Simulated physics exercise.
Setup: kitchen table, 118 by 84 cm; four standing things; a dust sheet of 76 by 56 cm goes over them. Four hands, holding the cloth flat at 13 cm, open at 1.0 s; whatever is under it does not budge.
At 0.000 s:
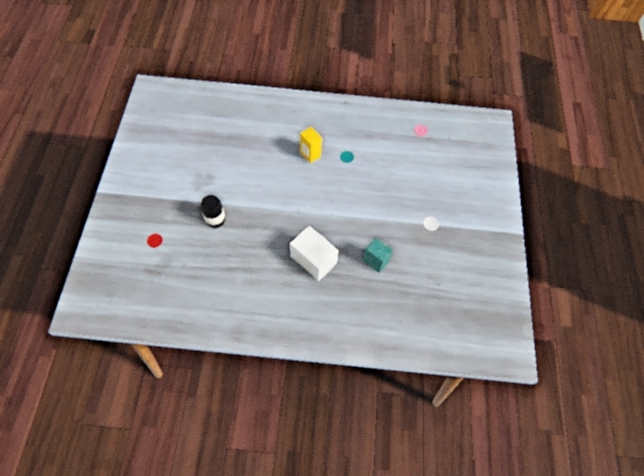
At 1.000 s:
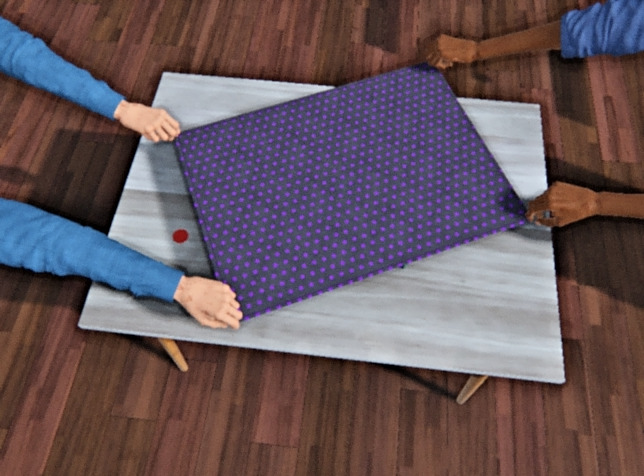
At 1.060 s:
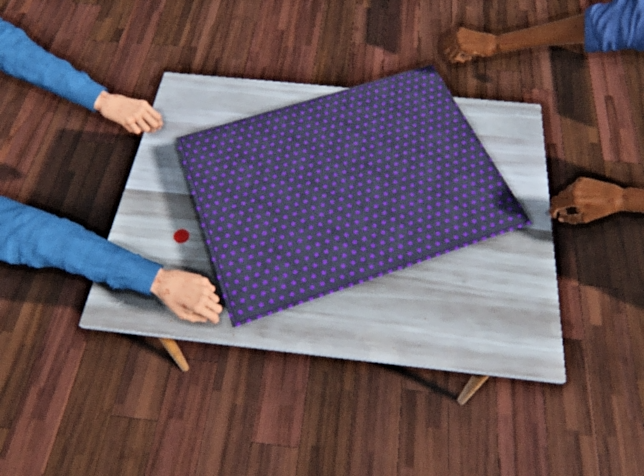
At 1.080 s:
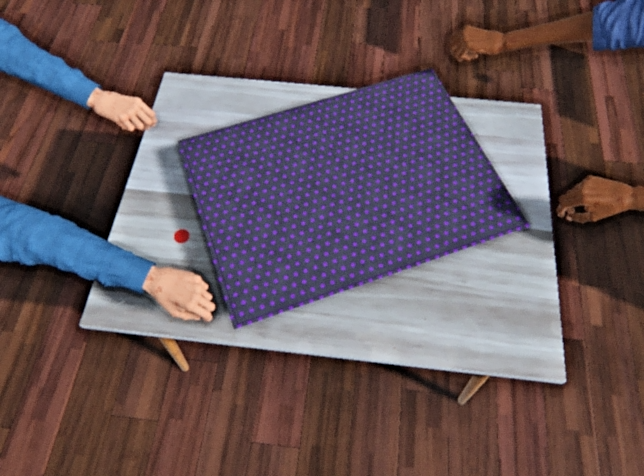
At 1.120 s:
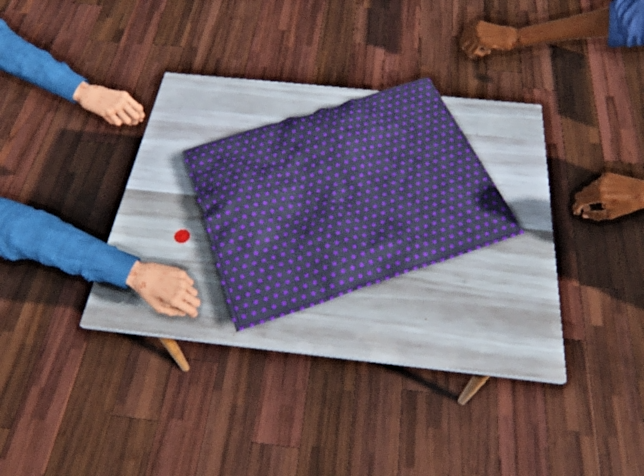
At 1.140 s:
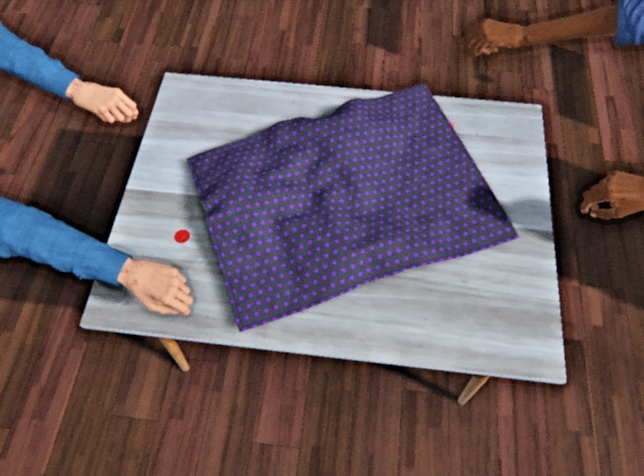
A purple dotted cloth, held flat by four hands, comes over a pale wooden table seen from above on a dark plank floor, the view shifting slightly. It covers a white box, teal block, black jar and yellow box in the middle, leaving a red disc bare at left. The hands let go and draw back, and the cloth sinks, wrinkling over the objects.
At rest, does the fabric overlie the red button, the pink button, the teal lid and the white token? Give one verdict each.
The red button remains in the open, the pink button still shows, the teal lid ends under the cloth, the white token ends under the cloth.
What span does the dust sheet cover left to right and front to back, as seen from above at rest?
Width about 88 centimetres, depth about 80 centimetres.
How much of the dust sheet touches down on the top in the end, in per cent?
Portion on top, approx.: 35 %.
By 1.3 s, 30 % of it is down, spanning 88 by 81 cm, above white token, teal lid.
By 1.5 s, 30 % of it is down, spanning 88 by 81 cm, above white token, teal lid.
By 1.7 s, 35 % of it is down, spanning 88 by 81 cm, above white token, teal lid.
By 1.9 s, 35 % of it is down, spanning 88 by 81 cm, above white token, teal lid.
By 2.7 s, 35 % of it is down, spanning 88 by 81 cm, above white token, teal lid.
